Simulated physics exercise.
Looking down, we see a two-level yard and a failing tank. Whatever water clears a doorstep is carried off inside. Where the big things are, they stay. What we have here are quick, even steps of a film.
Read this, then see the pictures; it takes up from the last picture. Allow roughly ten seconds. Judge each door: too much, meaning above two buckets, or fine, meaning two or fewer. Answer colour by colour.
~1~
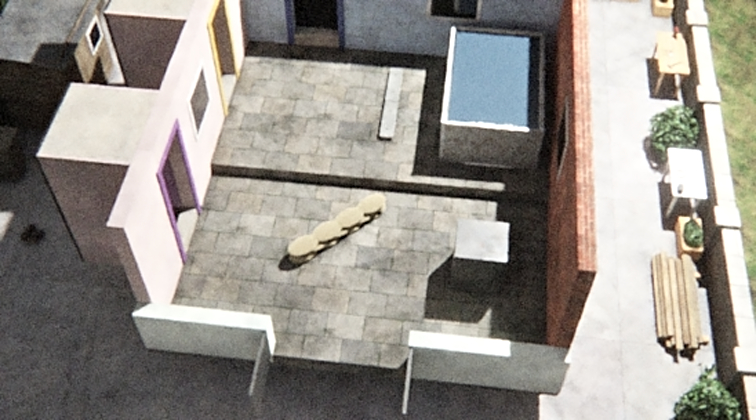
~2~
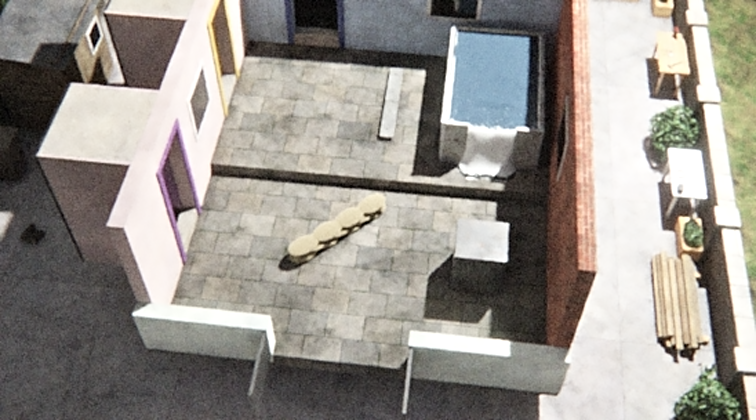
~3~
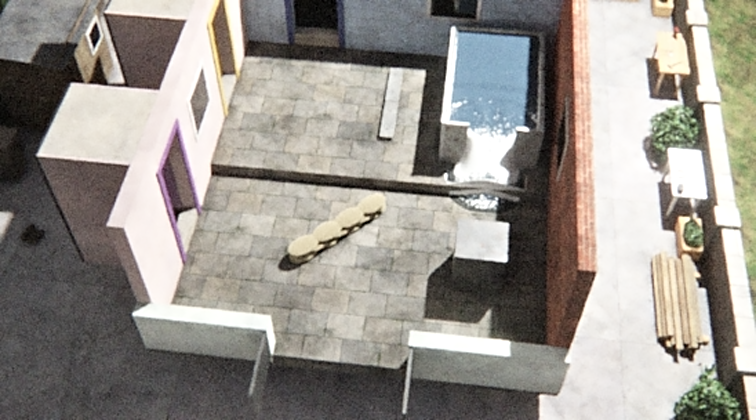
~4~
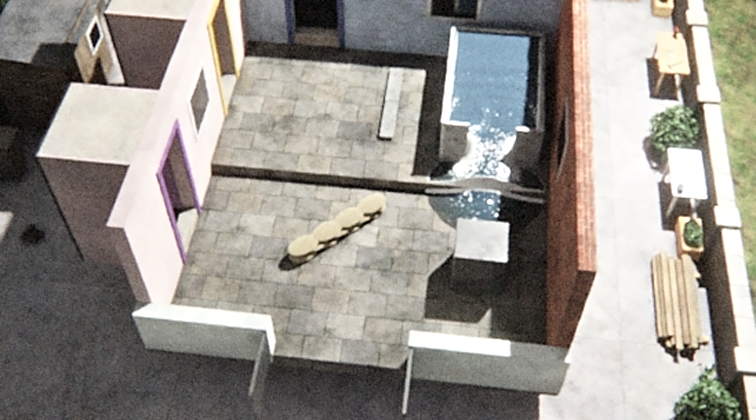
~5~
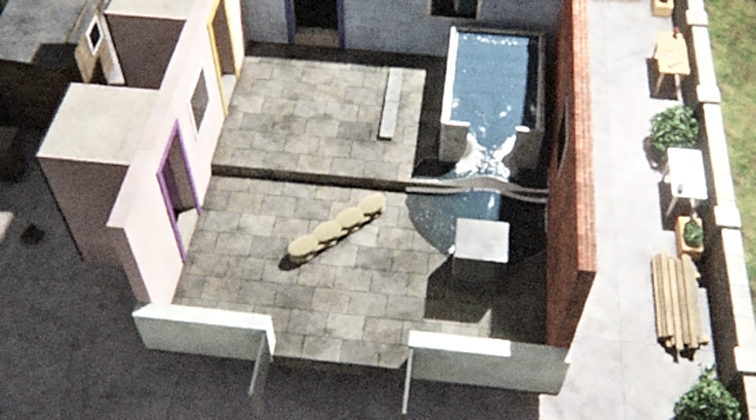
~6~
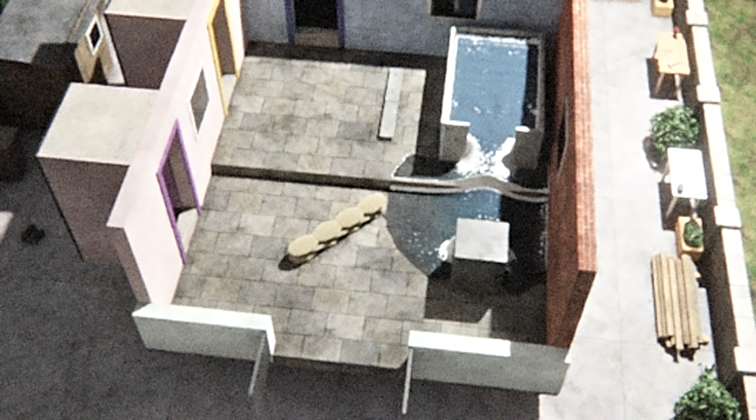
Purple door: Fine, yellow door: Fine, blue door: Fine.
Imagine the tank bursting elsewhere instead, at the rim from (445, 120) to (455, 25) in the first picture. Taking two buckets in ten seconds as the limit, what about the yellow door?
Result for yellow door - above threshold.
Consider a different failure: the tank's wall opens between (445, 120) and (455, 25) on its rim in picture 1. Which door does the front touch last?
Last: The one in purple.
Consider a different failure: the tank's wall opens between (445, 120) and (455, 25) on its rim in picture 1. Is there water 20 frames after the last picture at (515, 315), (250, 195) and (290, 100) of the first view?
Going through them one by one, I'd say high and dry, then waterlogged, then waterlogged.
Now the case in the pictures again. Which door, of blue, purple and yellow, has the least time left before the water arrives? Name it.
I'd say the one in purple.
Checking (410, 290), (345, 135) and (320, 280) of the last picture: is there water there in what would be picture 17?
First spot submerged, second spot spared, third spot submerged.
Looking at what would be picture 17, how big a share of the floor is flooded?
I reckon 40 per cent or so.
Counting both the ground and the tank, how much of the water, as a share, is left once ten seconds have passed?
Estimate: 78 %.
A moment on, water covers 25 % of the floor; the purple door not reached, the yellow door not reached, the blue door not reached.
Next, water covers 40 % of the floor; the purple door not reached, the yellow door not reached, the blue door not reached.
Then, water covers 45 % of the floor; the purple door wet at the sill, nothing in, the yellow door not reached, the blue door not reached.
Later, water covers 55 % of the floor; the purple door wet at the sill, nothing in, the yellow door not reached, the blue door not reached.
In the end, water covers 55 % of the floor; the purple door wet at the sill, nothing in, the yellow door not reached, the blue door not reached.
